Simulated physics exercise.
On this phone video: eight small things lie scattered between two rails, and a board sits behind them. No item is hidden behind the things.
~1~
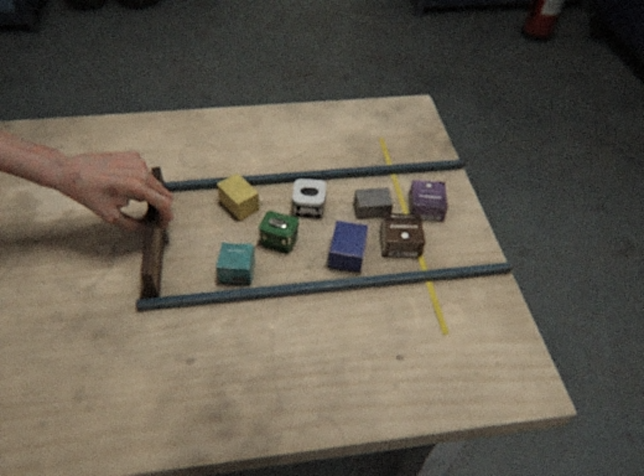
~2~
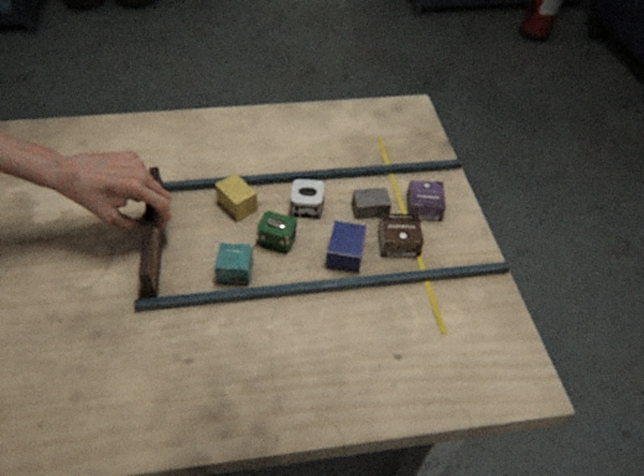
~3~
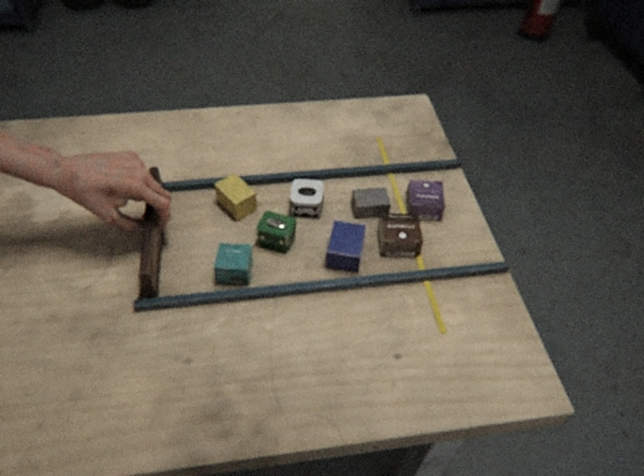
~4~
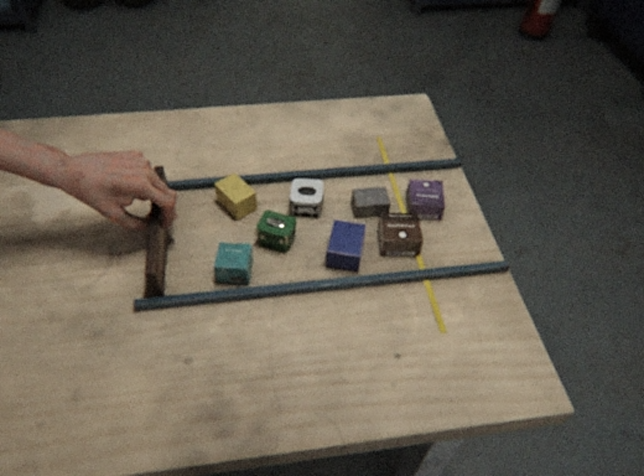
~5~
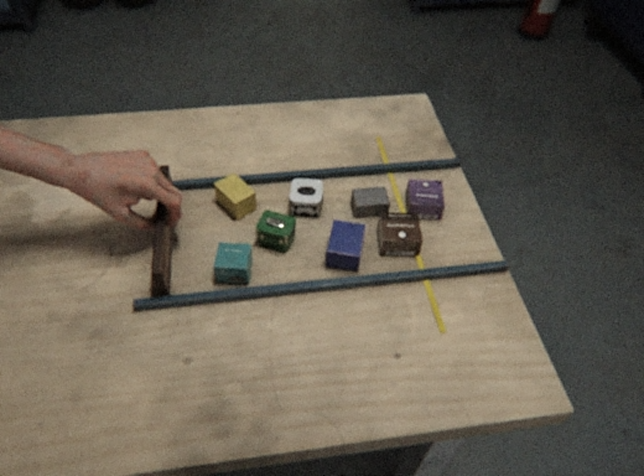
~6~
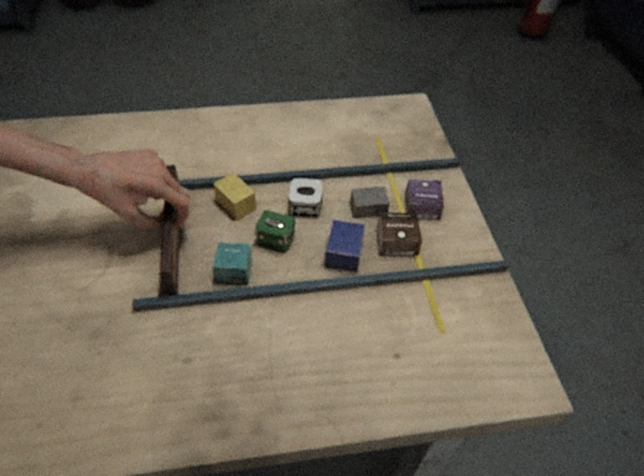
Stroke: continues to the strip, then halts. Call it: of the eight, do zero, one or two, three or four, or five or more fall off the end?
One or two fall off.
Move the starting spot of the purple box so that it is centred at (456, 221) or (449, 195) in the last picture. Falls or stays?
Place by place, it falls; drops off.
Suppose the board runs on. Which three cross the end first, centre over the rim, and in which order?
They are the purple box, then the brown box, then the grey block.
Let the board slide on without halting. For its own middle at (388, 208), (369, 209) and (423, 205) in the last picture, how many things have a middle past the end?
Respectively 1, 0 and 3.
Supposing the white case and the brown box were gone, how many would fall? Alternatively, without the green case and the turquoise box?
The count is 0 in the first case and 1 in the second.
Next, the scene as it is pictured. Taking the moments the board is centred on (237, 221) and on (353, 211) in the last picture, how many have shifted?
I get 2 at the one place and 8 at the other.
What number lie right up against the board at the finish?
Well, it touches 3.
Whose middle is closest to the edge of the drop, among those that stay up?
Closest in the end is the brown box.
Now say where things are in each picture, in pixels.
In the first picture, purple box (428, 200); brown box (402, 235); grey block (373, 203); board (155, 229); tape (408, 220).
In the second picture, brown box (401, 235); blue block (347, 246).
In the third picture, grey block (371, 203); board (154, 229).
In the fourth picture, purple box (425, 199); white case (307, 198).
In the fifth picture, brown box (400, 234); turquoise box (234, 263).
In the sixth picture, purple box (424, 199); brown box (399, 234); grey block (370, 202); board (172, 227); tape (405, 219).
Soon after, none off yet; purple box at rest near (424, 199); brown box at rest near (399, 234); grey block at rest near (370, 202).
Then, none off yet; purple box at rest near (424, 199); brown box moving near (404, 233); grey block moved a little near (384, 201).
Further on, none off yet; purple box moved about its own width near (473, 194); brown box moved well along near (462, 228); grey block moved well along near (439, 196).
At rest, the number that fall off is one or two; fallen, purple box.
